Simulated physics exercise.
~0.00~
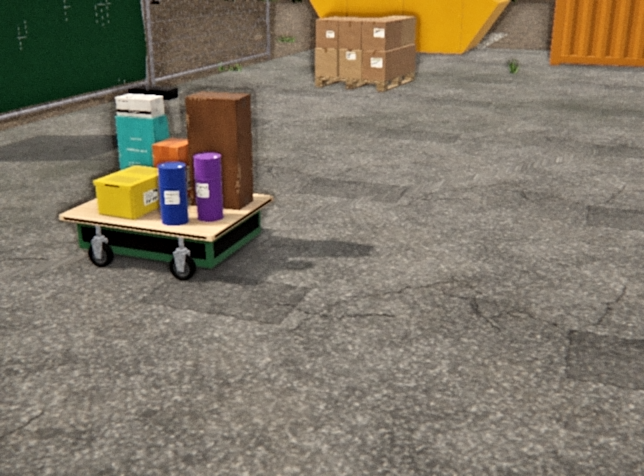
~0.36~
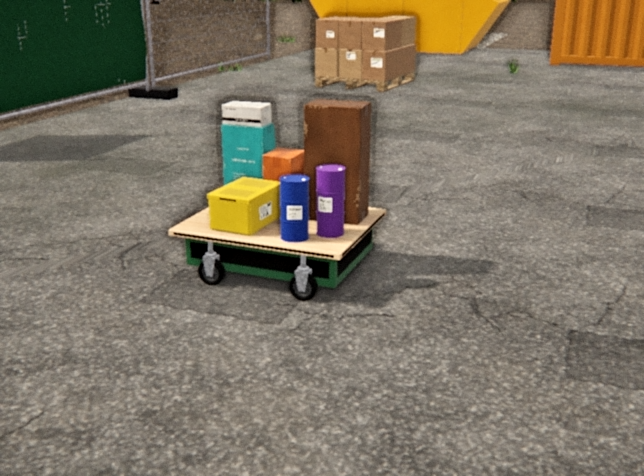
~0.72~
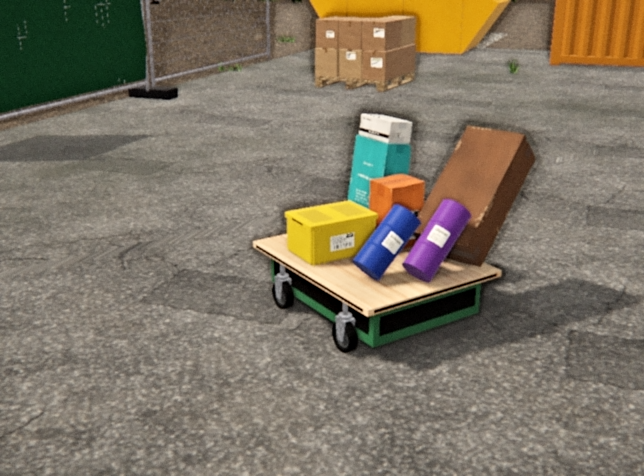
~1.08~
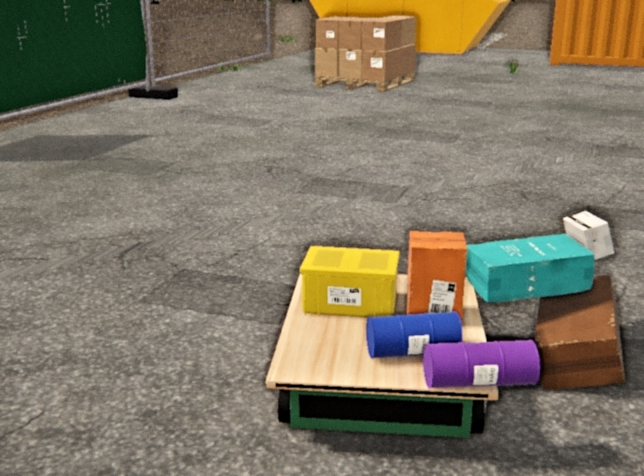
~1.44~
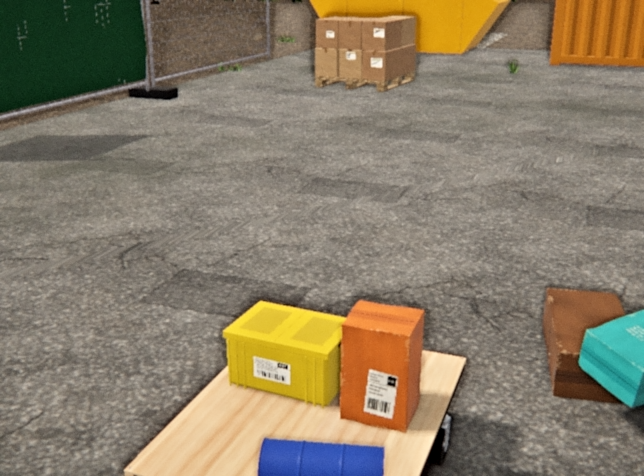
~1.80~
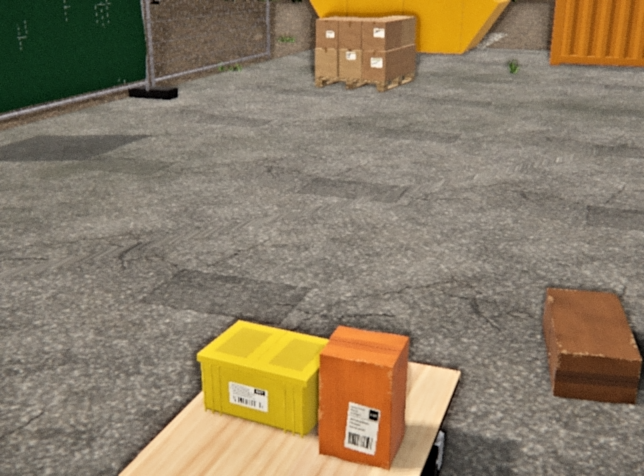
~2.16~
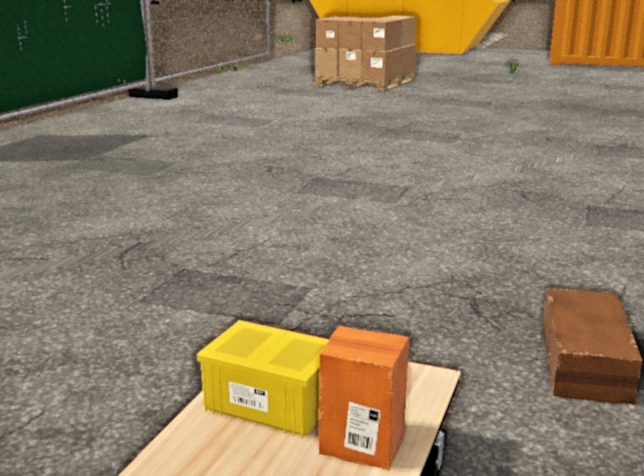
Flatbed cart turning toward the viewer across a paved yard, spilling boxes and canisters, stopping with yellow tote and orange box aboard.
